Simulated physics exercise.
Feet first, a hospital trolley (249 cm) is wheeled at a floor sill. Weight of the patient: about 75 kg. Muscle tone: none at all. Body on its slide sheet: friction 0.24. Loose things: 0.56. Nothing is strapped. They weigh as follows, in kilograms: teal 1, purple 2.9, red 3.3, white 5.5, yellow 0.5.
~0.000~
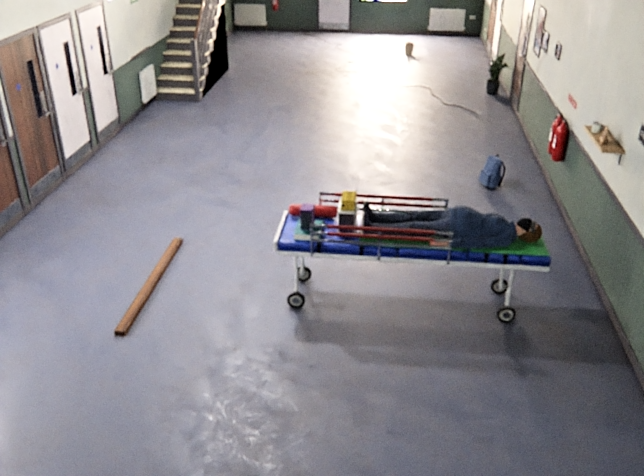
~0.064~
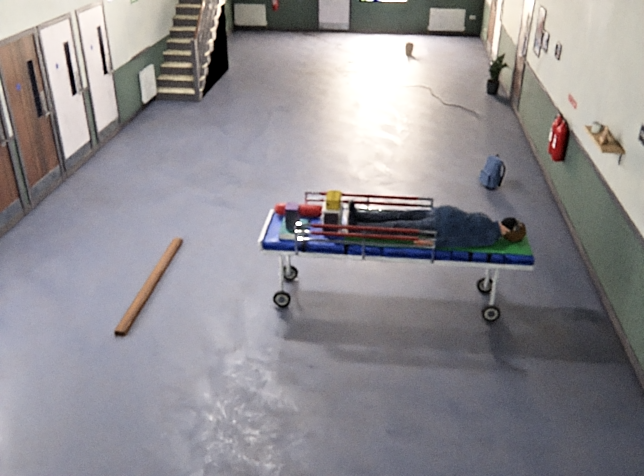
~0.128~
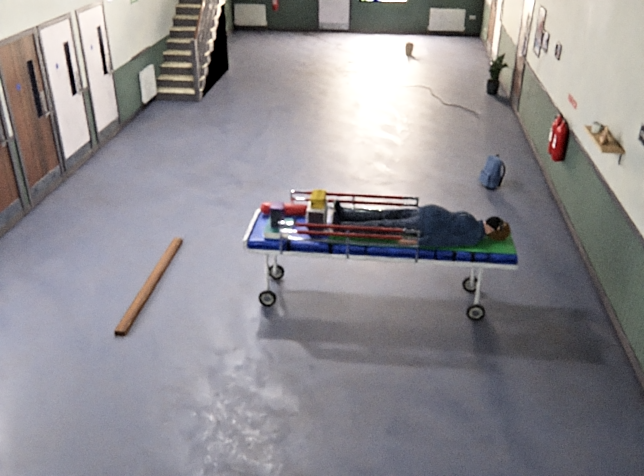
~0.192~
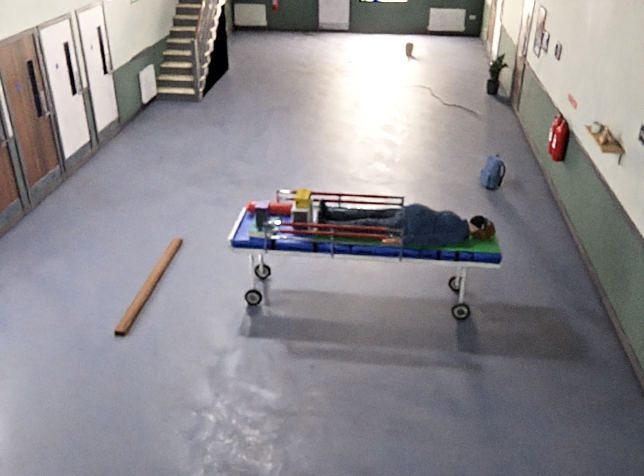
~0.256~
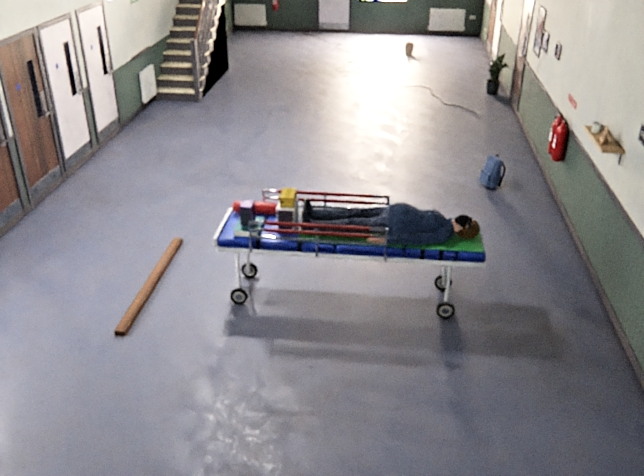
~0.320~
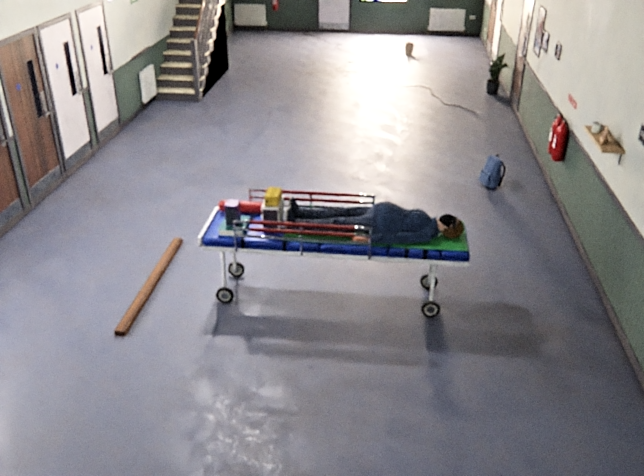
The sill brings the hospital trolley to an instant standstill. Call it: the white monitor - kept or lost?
Lost.
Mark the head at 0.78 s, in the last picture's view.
I'd place it at roughly (344, 221).
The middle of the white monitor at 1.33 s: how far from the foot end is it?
It is around 35 cm beyond the mark.
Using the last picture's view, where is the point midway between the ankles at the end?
The midpoint ends up close to (127, 213).
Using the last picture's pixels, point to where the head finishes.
Around (272, 217).
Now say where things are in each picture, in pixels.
White monitor (347, 218), yellow glove box (349, 201); 0 cm covered, 142 to go, in the first picture.
White monitor (332, 217), yellow glove box (333, 200); 14 cm covered, 127 to go, in the second picture.
White monitor (317, 216), yellow glove box (318, 199); 29 cm covered, 113 to go, in the third picture.
White monitor (303, 215), yellow glove box (303, 198); 43 cm covered, 99 to go, in the fourth picture.
White monitor (288, 214), yellow glove box (288, 197); 57 cm covered, 84 to go, in the fifth picture.
White monitor (273, 213), yellow glove box (273, 197); 72 cm covered, 70 to go. Speed about 2.2 m/s, in the sixth picture.
It happens at 0.63 s.
After 0.78 s the white monitor is 39 cm short of the foot end, tilted 5°, near (175, 207) in the last picture's view.
After 1.03 s the white monitor is 1 cm short of the foot end, tilted 0°, near (138, 206) in the last picture's view.
After 1.33 s the white monitor is 36 cm past the foot end, tilted 35°, near (106, 230) in the last picture's view.
When all is still (3.2 s), teal folder drops off; purple pump drops off; red gas bottle drops off; white monitor drops off; yellow glove box drops off; left ankle crosses the foot end.
